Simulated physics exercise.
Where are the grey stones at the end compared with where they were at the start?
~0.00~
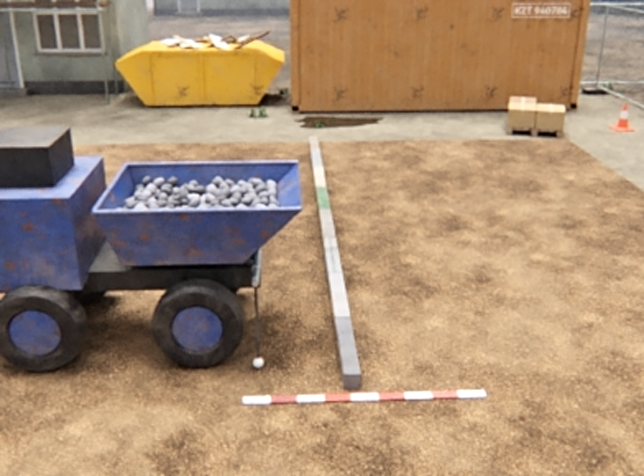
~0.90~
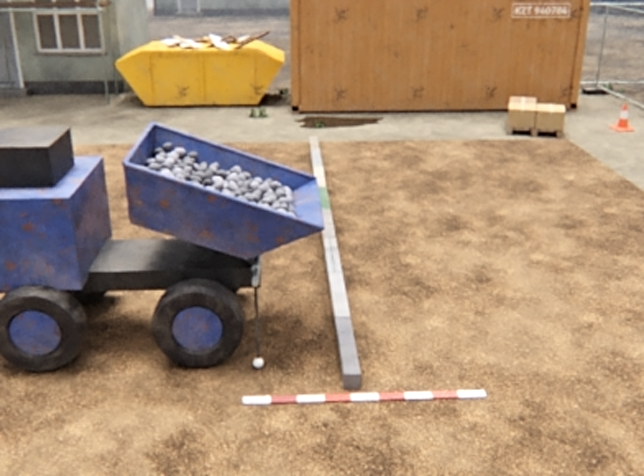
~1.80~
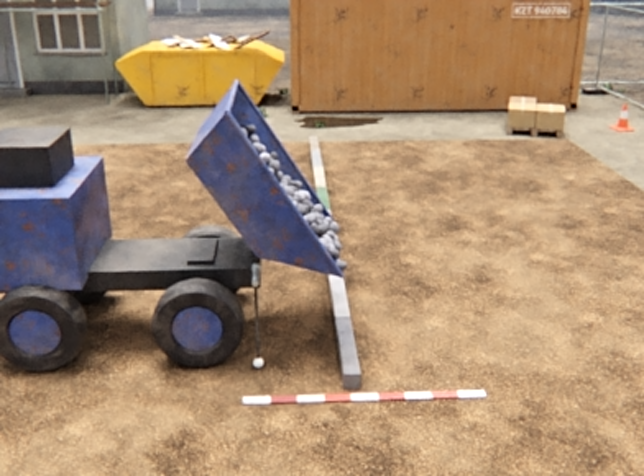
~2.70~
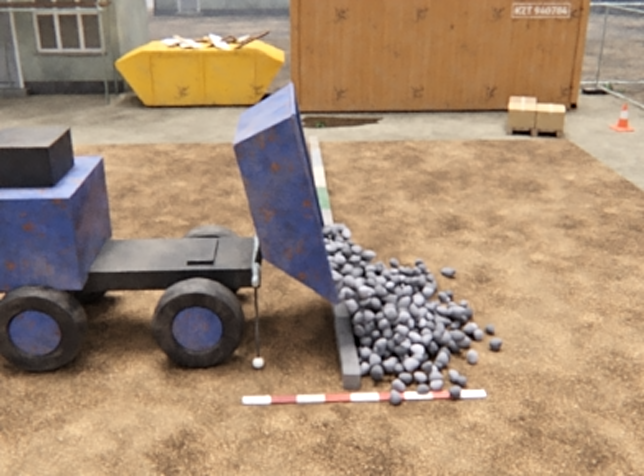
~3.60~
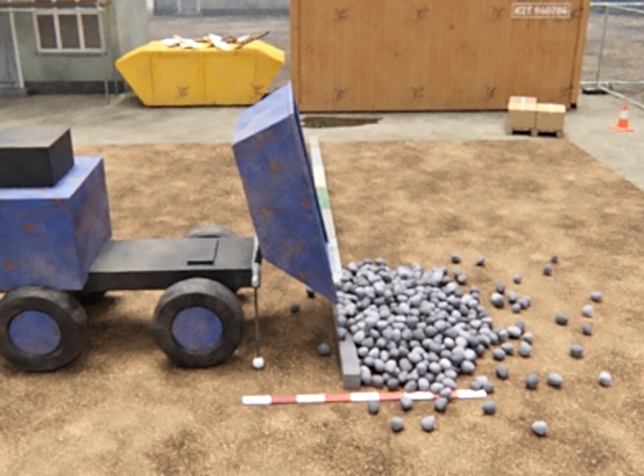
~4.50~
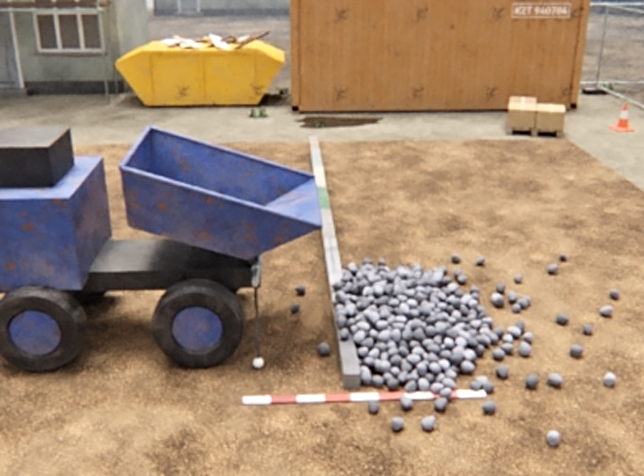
At the start the stones sit in the raised blue body of the dumper on the left. At the end they lie in a heap on the ground further right, mostly beyond the kerb, with some scattered around.
